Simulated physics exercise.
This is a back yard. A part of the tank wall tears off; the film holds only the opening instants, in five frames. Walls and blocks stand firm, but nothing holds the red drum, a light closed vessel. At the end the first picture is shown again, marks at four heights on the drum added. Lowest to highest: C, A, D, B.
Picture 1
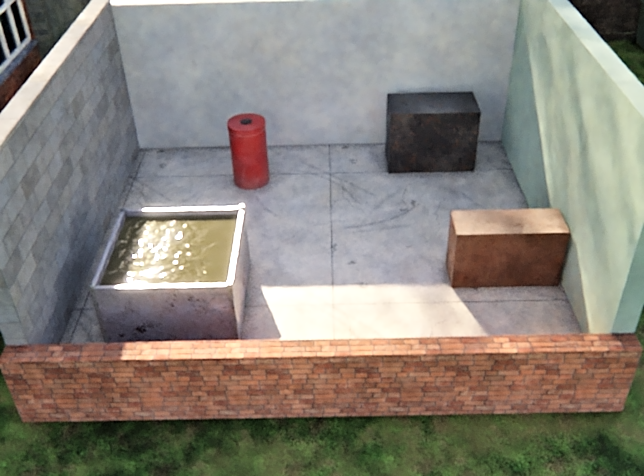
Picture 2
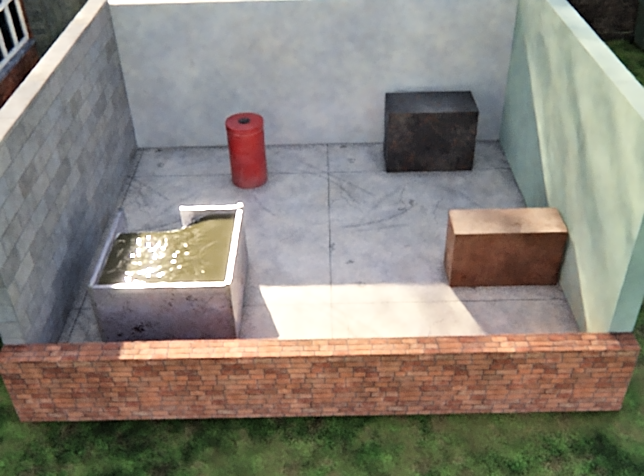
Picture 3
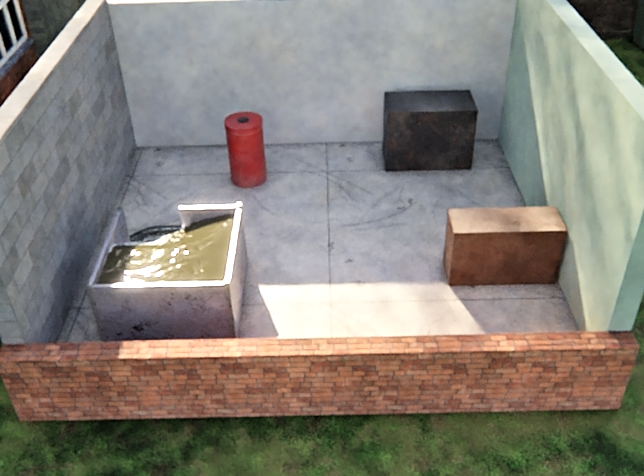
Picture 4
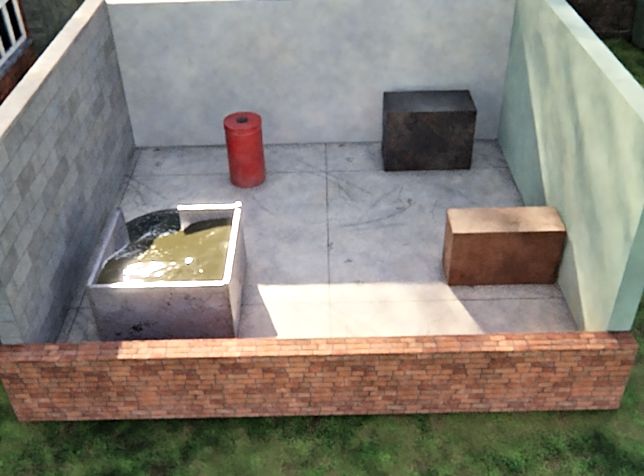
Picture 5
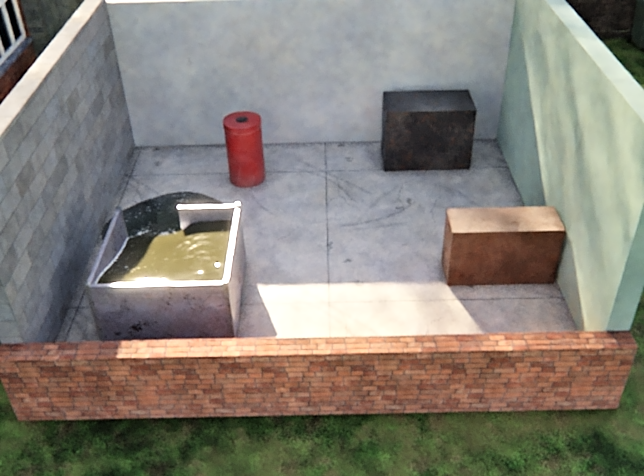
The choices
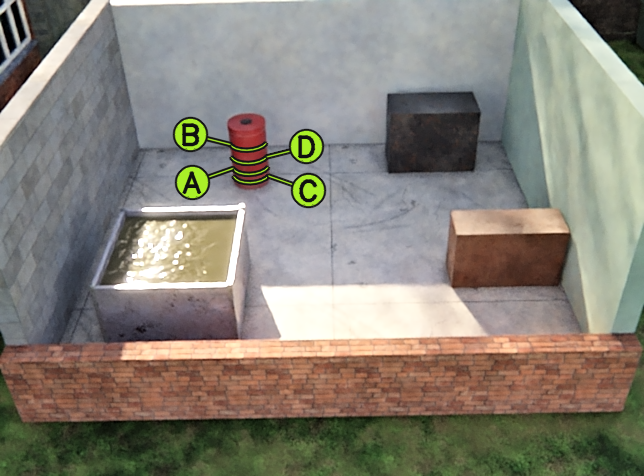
A walled back yard held a full tank of murky water, a red drum and two blocks; the tank's water sank at the back, and a dark wet patch spread on the ground behind it.
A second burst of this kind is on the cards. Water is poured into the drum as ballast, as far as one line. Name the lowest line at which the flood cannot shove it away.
Go for A.
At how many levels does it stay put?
Three of them.
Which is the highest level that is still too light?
C it is.
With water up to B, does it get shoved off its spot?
No, not at all.
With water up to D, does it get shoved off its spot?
No, not at all.
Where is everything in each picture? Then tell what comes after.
Lid of the red drum at (246, 122); tank full, its middle at (174, 250).
Water covers 1 % of the ground, mostly out of sight from here.
Water covers 3 % of the ground, mostly out of sight from here.
Water covers 5 % of the ground, mostly out of sight from here.
Lid of the red drum at (242, 120); water covers 8 % of the ground and is seen nearest the drum at (209, 201).
On the marked copy, A at (249, 174); B at (247, 150); C at (250, 182); D at (248, 163); from the bottom up C, A, D, B.
If A is chosen, it shifts by a finger or two and stays.
If B is chosen, it does not move.
If C is chosen, it is pushed about 3 times its own width away.
If D is chosen, it does not move.
